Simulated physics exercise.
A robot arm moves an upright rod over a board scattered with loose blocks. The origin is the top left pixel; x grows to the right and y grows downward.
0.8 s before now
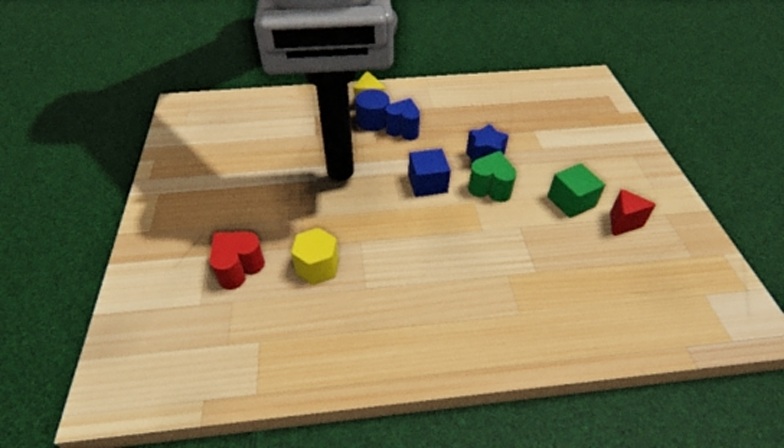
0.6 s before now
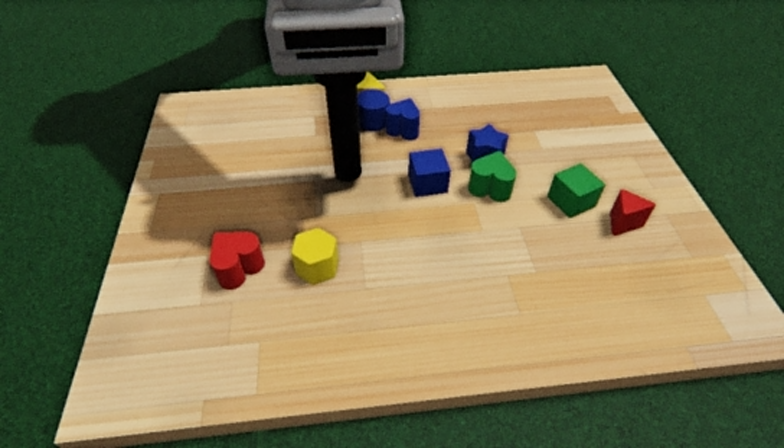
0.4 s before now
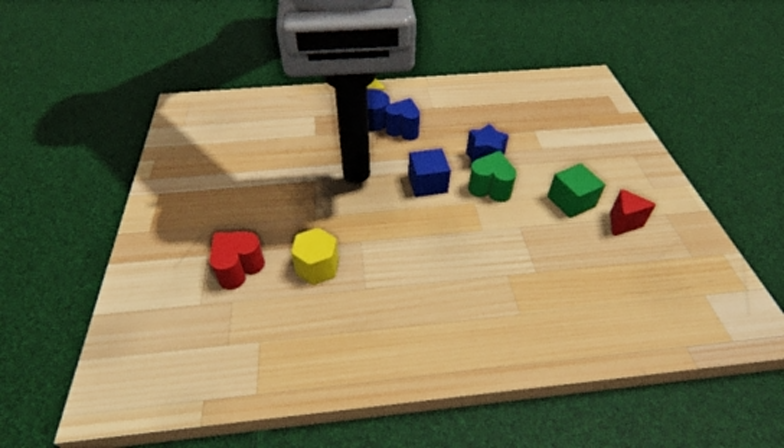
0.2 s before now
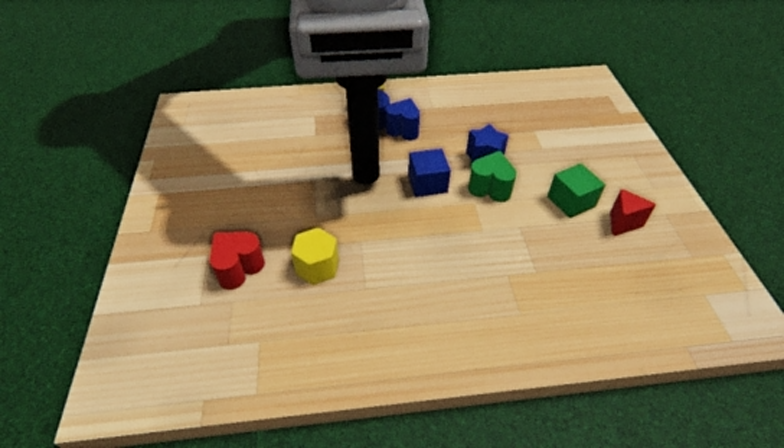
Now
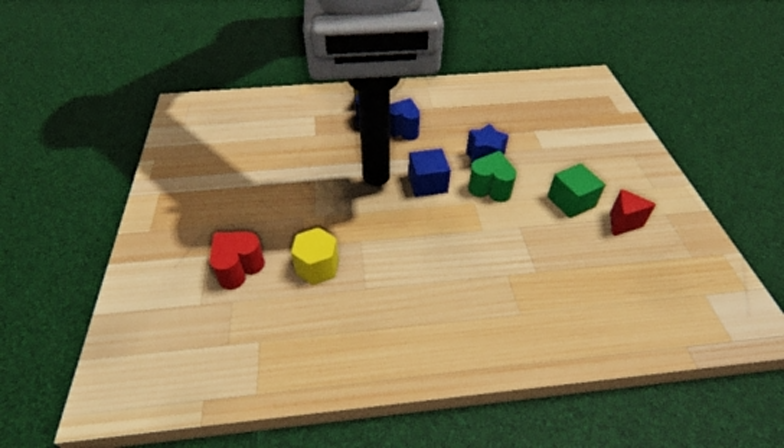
A robot arm slides its upright black rod slightly right across a board of still blocks.
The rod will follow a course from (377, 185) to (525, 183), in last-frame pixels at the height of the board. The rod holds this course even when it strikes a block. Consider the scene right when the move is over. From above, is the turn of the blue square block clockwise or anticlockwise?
Spins clockwise.
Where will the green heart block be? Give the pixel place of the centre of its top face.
The top centre is at (599, 163).
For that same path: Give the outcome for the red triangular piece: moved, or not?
It ends up somewhere else.
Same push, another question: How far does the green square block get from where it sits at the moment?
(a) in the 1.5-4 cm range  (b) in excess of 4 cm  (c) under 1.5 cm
Choice b: In excess of 4 cm.
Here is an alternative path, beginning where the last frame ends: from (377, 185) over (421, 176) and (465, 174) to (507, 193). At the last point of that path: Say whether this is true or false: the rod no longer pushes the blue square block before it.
Verdict: False.
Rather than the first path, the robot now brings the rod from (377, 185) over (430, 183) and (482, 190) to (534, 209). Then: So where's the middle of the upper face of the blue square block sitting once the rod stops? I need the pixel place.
It ends at (572, 179).
On the path given first. One third of the way, rod at (428, 176); blue square block at (461, 162); green heart block at (503, 167).
Two thirds of the way, rod at (477, 175); blue square block at (512, 167), turned 35° clockwise; green heart block at (549, 171), turned 35° anticlockwise; green square block at (599, 181).
At the end, rod at (527, 175); blue square block at (563, 164), turned 25° clockwise; green heart block at (599, 163), turned 50° anticlockwise; green square block at (637, 178), turned 65° clockwise; red triangular piece at (646, 209), turned 50° clockwise.
